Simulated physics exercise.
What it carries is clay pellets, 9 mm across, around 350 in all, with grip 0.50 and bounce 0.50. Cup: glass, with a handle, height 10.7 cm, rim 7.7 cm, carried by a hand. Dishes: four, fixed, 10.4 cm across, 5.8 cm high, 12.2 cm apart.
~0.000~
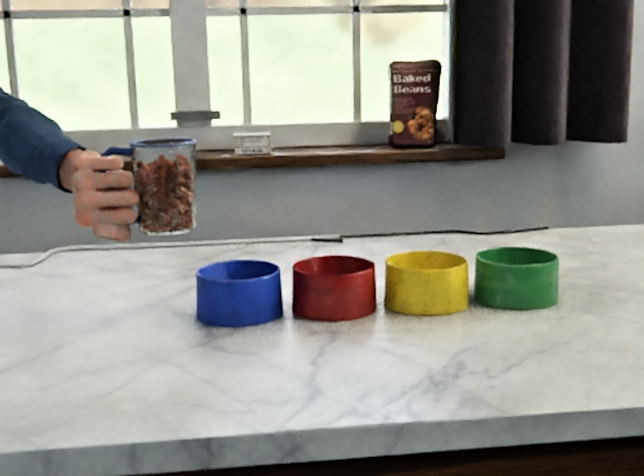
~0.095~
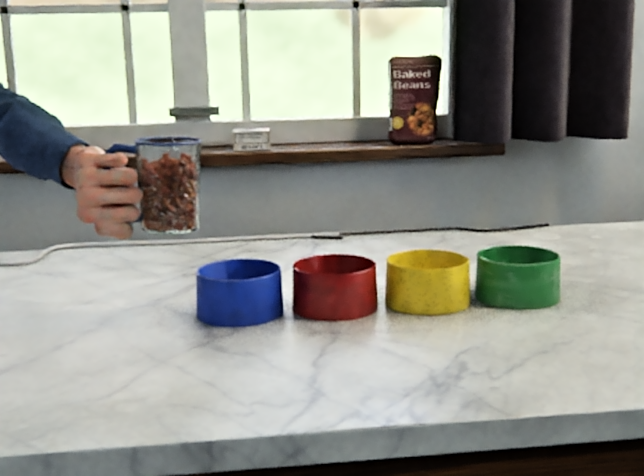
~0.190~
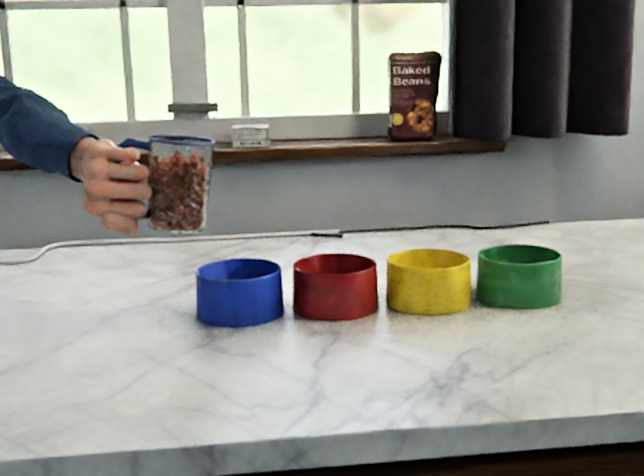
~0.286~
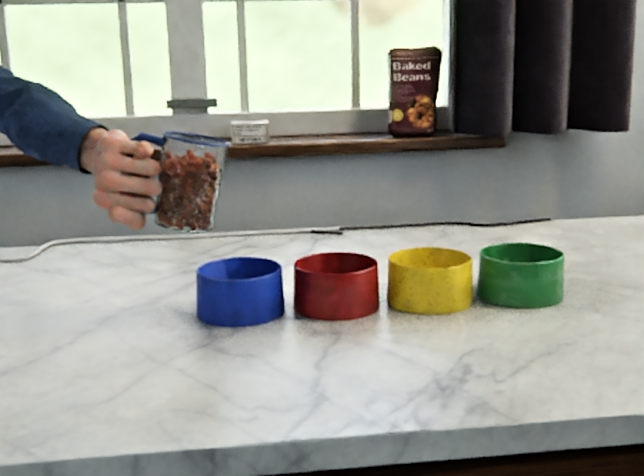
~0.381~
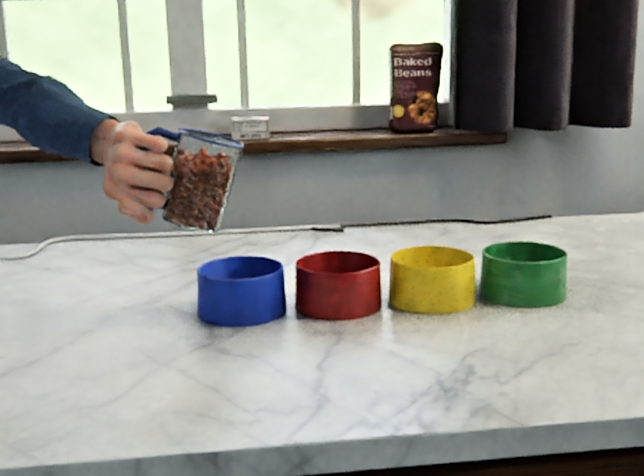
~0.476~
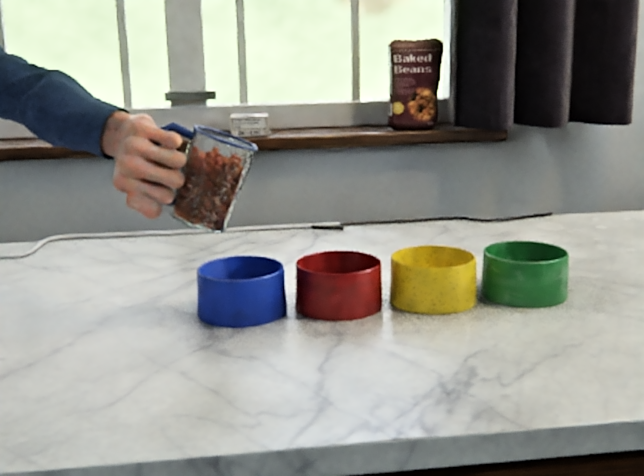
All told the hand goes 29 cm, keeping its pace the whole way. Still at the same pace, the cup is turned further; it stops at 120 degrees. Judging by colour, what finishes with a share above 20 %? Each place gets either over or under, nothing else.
Here is the list: Red under, blue under, green under, yellow over, counter under.
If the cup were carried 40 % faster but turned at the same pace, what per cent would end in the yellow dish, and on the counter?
Yellow 90, counter 10.
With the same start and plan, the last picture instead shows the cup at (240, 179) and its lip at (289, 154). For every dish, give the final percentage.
Final shares - red 0 %, blue 0 %, green 0 %, yellow 90 %.
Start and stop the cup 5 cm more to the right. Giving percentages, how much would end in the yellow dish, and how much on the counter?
The yellow dish would get 0 and the counter 30.
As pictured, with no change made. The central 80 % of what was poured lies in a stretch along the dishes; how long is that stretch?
I'd put it at close to 7 cm.
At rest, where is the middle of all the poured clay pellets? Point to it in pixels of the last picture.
Centre at rest: Approx. (444, 282) px.
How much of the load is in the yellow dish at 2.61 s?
About 80 per cent by then.
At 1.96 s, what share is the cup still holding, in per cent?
95 %.
After 1.37 s, tilt 67 degrees; cup holds 100 %.
After 1.96 s, tilt 98 degrees; cup holds 95 %, yellow 5 %.
After 2.61 s, tilt 120 degrees; cup holds 5 %, yellow 80 %.
At rest (3.6 s), red 0 %, blue 0 %, green 0 %, yellow 90 %, counter 10 %.
